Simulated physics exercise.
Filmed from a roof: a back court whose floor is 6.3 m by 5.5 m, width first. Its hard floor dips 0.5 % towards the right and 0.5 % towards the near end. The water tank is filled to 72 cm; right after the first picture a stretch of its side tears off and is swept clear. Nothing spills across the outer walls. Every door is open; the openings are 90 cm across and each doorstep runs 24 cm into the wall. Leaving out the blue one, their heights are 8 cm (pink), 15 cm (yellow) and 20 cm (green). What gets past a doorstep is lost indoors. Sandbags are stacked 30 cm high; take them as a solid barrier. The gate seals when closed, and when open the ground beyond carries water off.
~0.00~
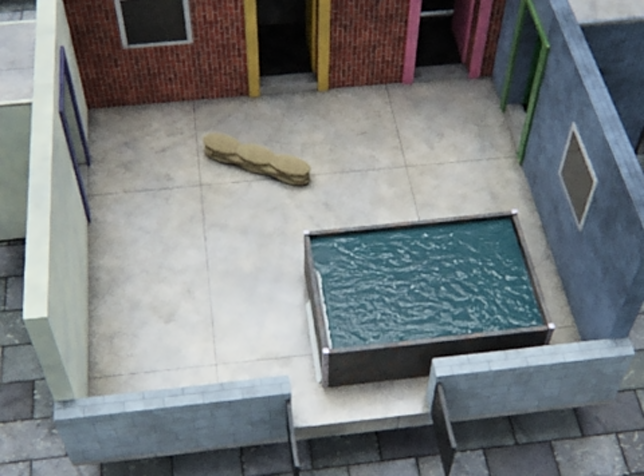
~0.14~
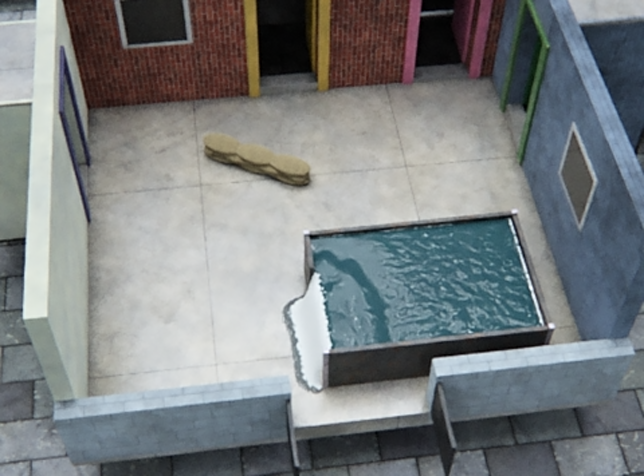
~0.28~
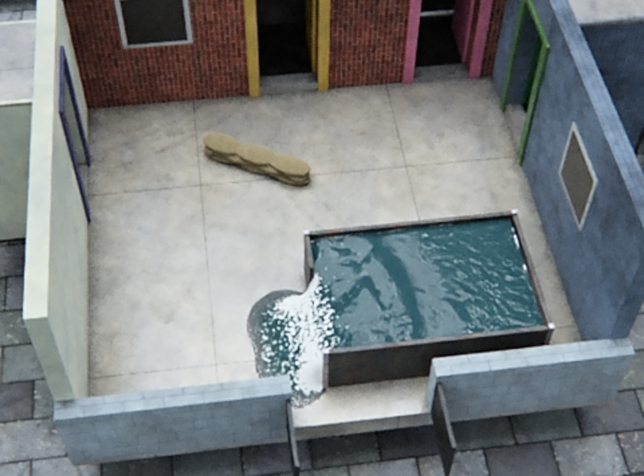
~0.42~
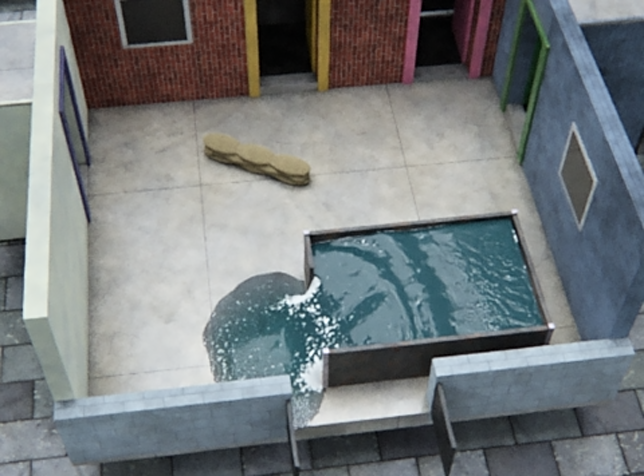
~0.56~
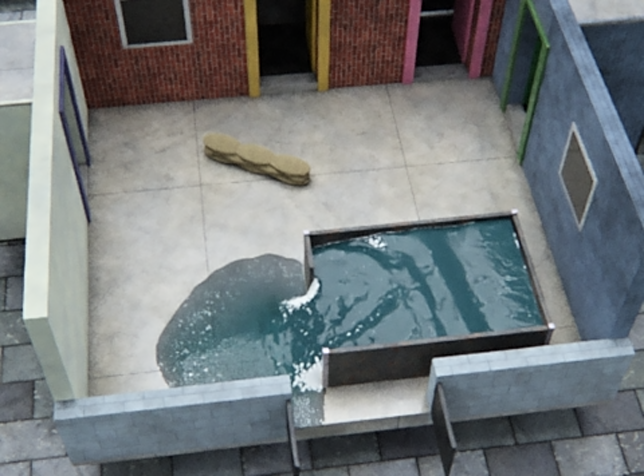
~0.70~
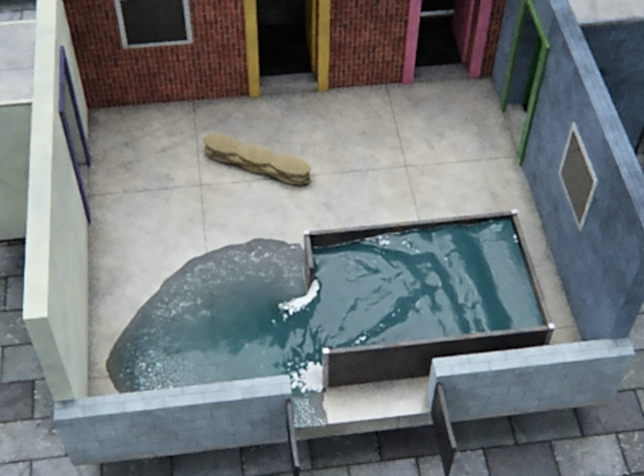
Water in a dark-sided tank lay rippling, then poured out through a gap in its left side, foaming onto the pale courtyard floor and spreading leftward in a widening pool along the near wall.
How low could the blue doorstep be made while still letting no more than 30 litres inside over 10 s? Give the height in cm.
Close to 12 cm is just enough.
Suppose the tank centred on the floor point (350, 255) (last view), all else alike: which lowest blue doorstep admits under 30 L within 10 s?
Then roughly 9.5 cm.
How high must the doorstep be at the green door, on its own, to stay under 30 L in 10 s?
About 9.5 cm at green.
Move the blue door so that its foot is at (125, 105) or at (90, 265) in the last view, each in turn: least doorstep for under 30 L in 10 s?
Roughly 25 and 16 cm.
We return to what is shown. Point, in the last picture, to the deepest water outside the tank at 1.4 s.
At about (89, 432).
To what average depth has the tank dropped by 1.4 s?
Roughly 50 cm on average.
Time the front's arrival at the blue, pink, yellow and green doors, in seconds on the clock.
Blue 1.8 s, pink 4.5 s, yellow 3.6 s, green 5.5 s.
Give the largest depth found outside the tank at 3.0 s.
Roughly 40 cm.
After 1.4 s water covers 25 % of the floor, deepest (56 cm) near (89, 432); it has not reached the blue door.
After 3.0 s water covers 40 % of the floor, deepest (40 cm) near (89, 419); 13 cm at the blue door, 1 litre in over its 9 cm doorstep.
After 10.0 s water covers 95 % of the floor, deepest (18 cm) near (580, 377); 11 cm at the blue door, 68 litres in over its 9 cm doorstep.
At the blue door as built, the water arrived by 1.9 s and peaked near 17 cm at 7.8 s.
Run again over the same 10 s with other heights there, 39 litres in over 11 cm, 12 litres over 14.5 cm. The limit of 30 litres is kept from about 12 cm up.
